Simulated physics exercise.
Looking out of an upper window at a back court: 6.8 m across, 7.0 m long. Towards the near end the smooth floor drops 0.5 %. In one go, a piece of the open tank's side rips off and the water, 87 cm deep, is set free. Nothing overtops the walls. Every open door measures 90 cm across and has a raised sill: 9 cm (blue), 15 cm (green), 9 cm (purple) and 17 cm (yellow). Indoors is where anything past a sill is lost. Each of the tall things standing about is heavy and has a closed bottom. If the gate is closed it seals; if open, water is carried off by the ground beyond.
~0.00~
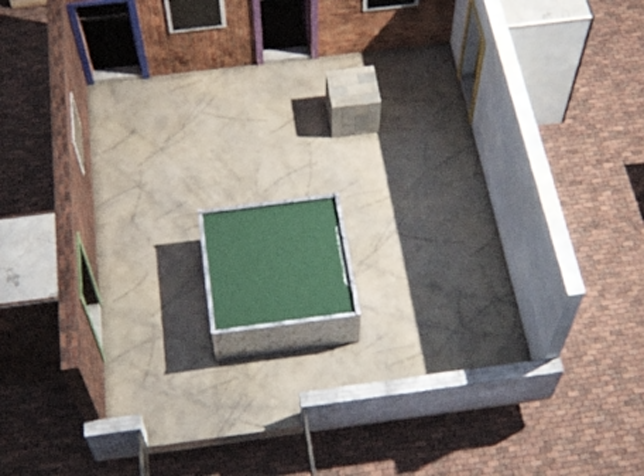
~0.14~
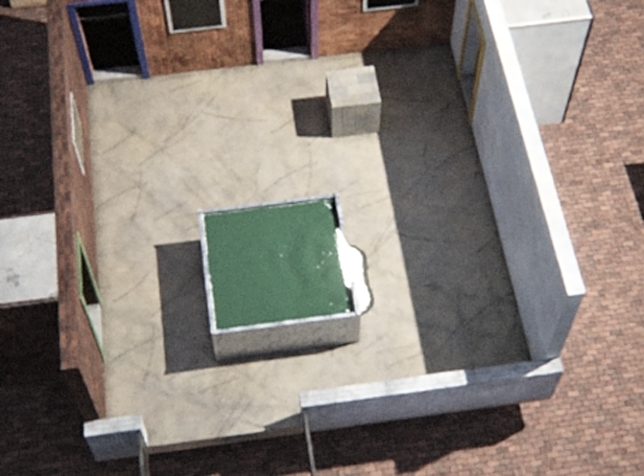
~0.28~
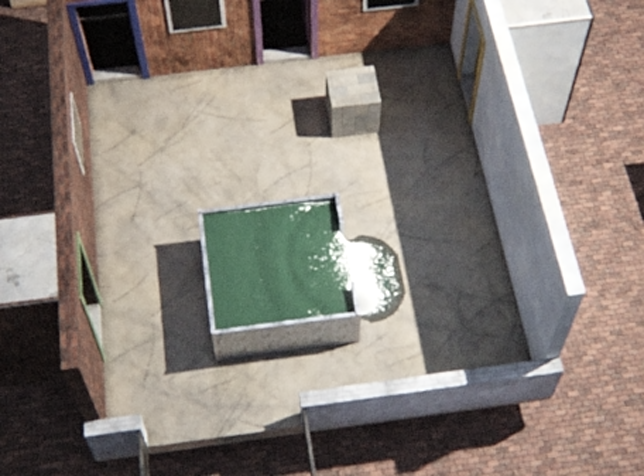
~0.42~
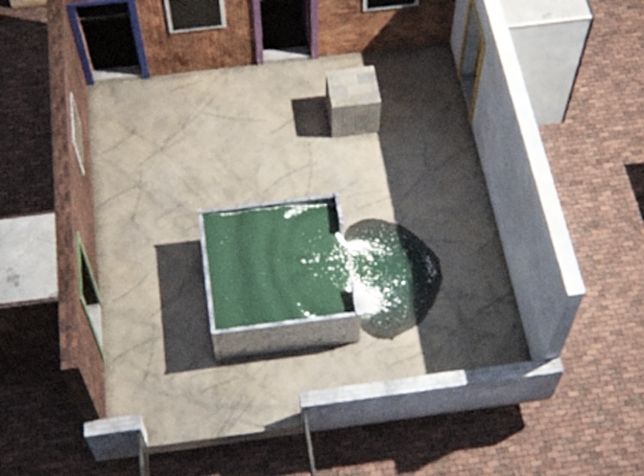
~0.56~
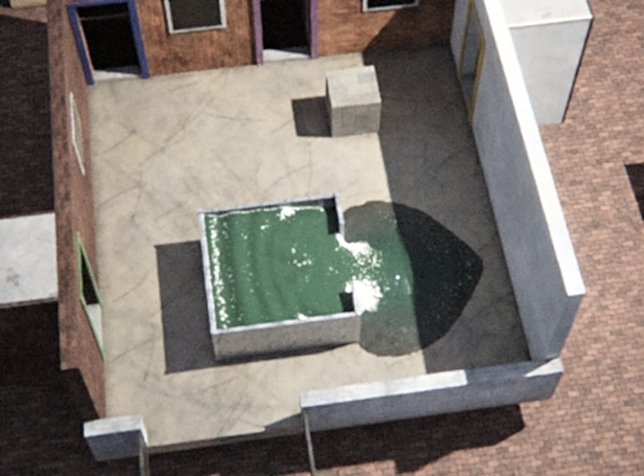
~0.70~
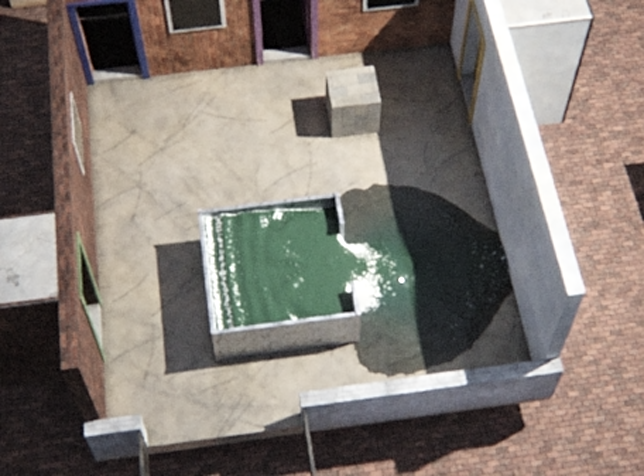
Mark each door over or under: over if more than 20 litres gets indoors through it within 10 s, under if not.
Blue door: Under, green door: Under, purple door: Under, yellow door: Under.
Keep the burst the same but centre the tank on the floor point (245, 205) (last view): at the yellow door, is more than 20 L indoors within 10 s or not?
So the yellow door tops the limit.
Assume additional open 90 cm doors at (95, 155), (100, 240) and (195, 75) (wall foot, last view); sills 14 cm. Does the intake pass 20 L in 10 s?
Per doorway, in order: Insufficient / insufficient / insufficient.
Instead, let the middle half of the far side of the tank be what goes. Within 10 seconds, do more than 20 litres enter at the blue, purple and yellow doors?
Then blue exceeds it, purple exceeds it, yellow does not exceed it.
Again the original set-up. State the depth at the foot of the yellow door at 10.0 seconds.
I'd put it at around 12.0 cm deep.
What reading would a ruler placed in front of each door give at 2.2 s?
Depths: Blue door 0 cm, green door 0 cm, purple door 0 cm, yellow door 12 cm.
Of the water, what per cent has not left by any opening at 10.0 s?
Close to 92 in a hundred remains.
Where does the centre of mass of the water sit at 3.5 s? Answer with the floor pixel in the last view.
I'd say somewhere around (368, 260).
After 1.4 s water covers 25 % of the floor and is deepest (52 cm) near (351, 282); blue door not reached, green door not reached, purple door not reached, yellow door not reached.
After 2.2 s water covers 30 % of the floor and is deepest (46 cm) near (529, 380); blue door not reached, green door not reached, purple door not reached, yellow door 12 cm at the sill, 0 L in.
After 3.5 s water covers 45 % of the floor and is deepest (32 cm) near (518, 381); blue door not reached, green door not reached, purple door 5 cm at the sill, 0 L in, yellow door 9 cm at the sill, 0 L in.
After 6.0 s water covers 85 % of the floor and is deepest (22 cm) near (435, 48); blue door 2 cm at the sill, 0 L in, green door 9 cm at the sill, 0 L in, purple door 8 cm at the sill, 0 L in, yellow door 12 cm at the sill, 1 L in.
After 10.0 s water covers 100 % of the floor and is deepest (14 cm) near (100, 285); blue door 10 cm at the sill, 5 L in, green door 6 cm at the sill, 0 L in, purple door 7 cm at the sill, 0 L in, yellow door 12 cm at the sill, 3 L in.
